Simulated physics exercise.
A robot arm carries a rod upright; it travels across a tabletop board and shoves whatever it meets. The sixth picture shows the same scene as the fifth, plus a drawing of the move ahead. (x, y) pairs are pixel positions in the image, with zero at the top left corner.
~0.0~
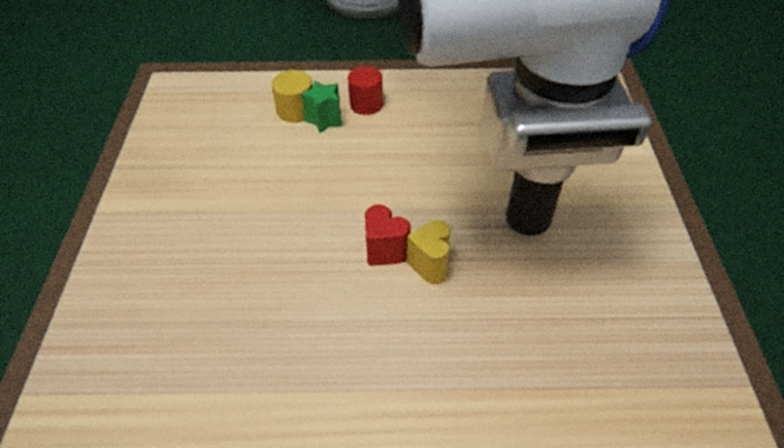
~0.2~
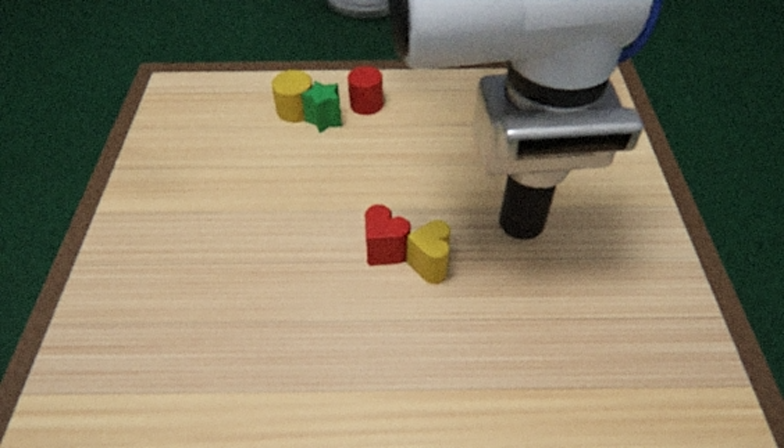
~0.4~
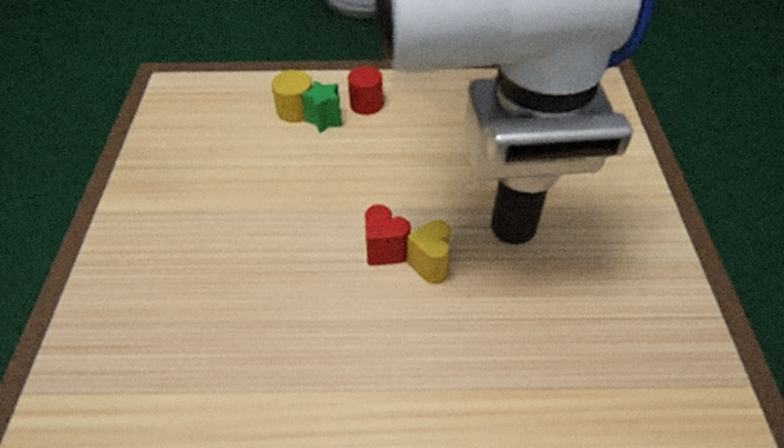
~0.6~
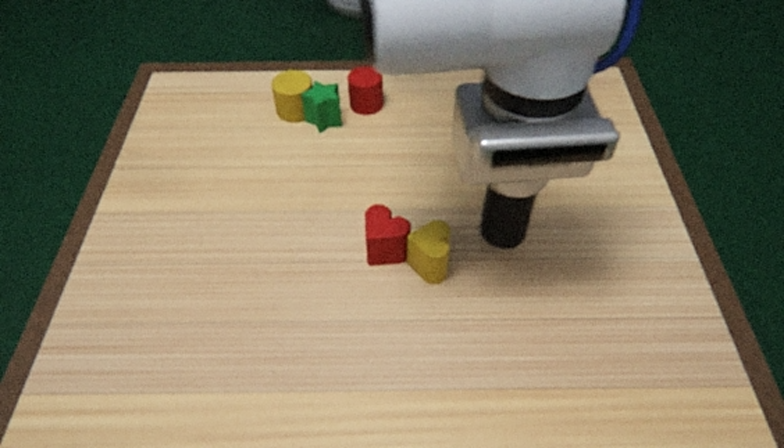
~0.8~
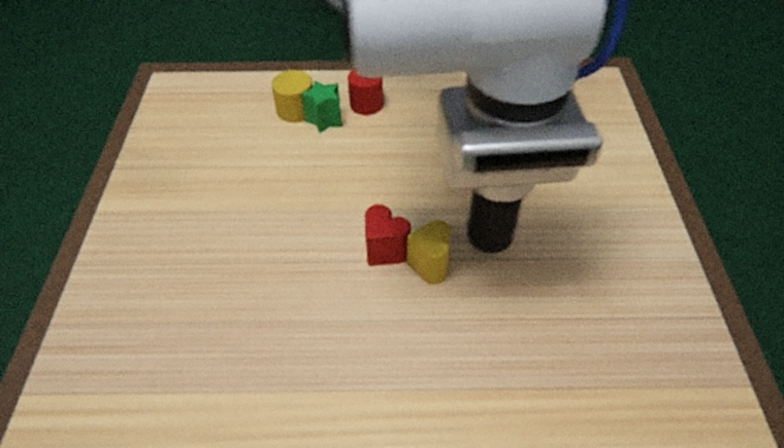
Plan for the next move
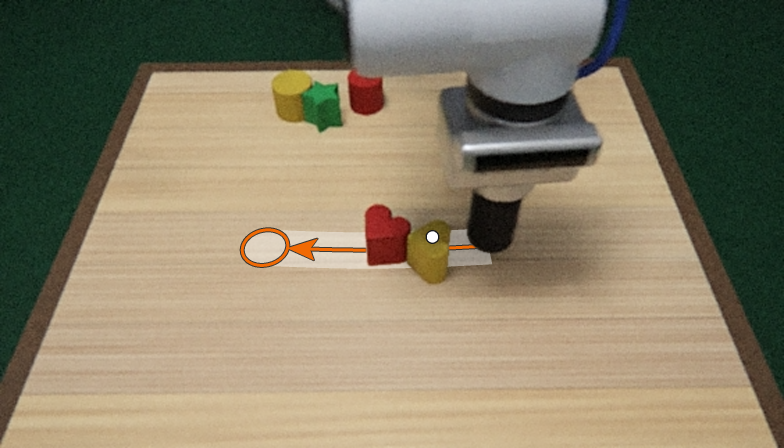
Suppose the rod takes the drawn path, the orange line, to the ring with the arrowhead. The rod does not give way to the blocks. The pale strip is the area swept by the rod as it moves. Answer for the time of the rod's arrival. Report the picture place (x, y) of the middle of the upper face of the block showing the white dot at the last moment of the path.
I expect it at (399, 254).
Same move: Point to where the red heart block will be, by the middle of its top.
Pixel (217, 221).
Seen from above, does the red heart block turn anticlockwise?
No.
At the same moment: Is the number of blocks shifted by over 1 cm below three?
Yes, it checks out.
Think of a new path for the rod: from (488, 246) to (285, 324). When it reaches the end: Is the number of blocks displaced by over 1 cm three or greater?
In short: No.
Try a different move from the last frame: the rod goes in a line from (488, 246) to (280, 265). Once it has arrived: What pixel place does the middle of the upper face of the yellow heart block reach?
So, by the moment the path ends, you'll find the top centre of the yellow heart block at (392, 260).
The line goes from (488, 246) via (414, 249) and (339, 250), ending at (265, 247); the dot is on the yellow heart block.
The first path, step by step. One third of the way, rod at (414, 239); red heart block at (367, 222), turned 50° clockwise; yellow heart block at (403, 251), turned 80° anticlockwise.
Two thirds of the way, rod at (337, 239); red heart block at (294, 223), turned 45° clockwise; yellow heart block at (398, 254), turned 100° anticlockwise.
At the end, rod at (262, 237); red heart block at (217, 221), turned 45° clockwise; yellow heart block at (398, 254), turned 100° anticlockwise.
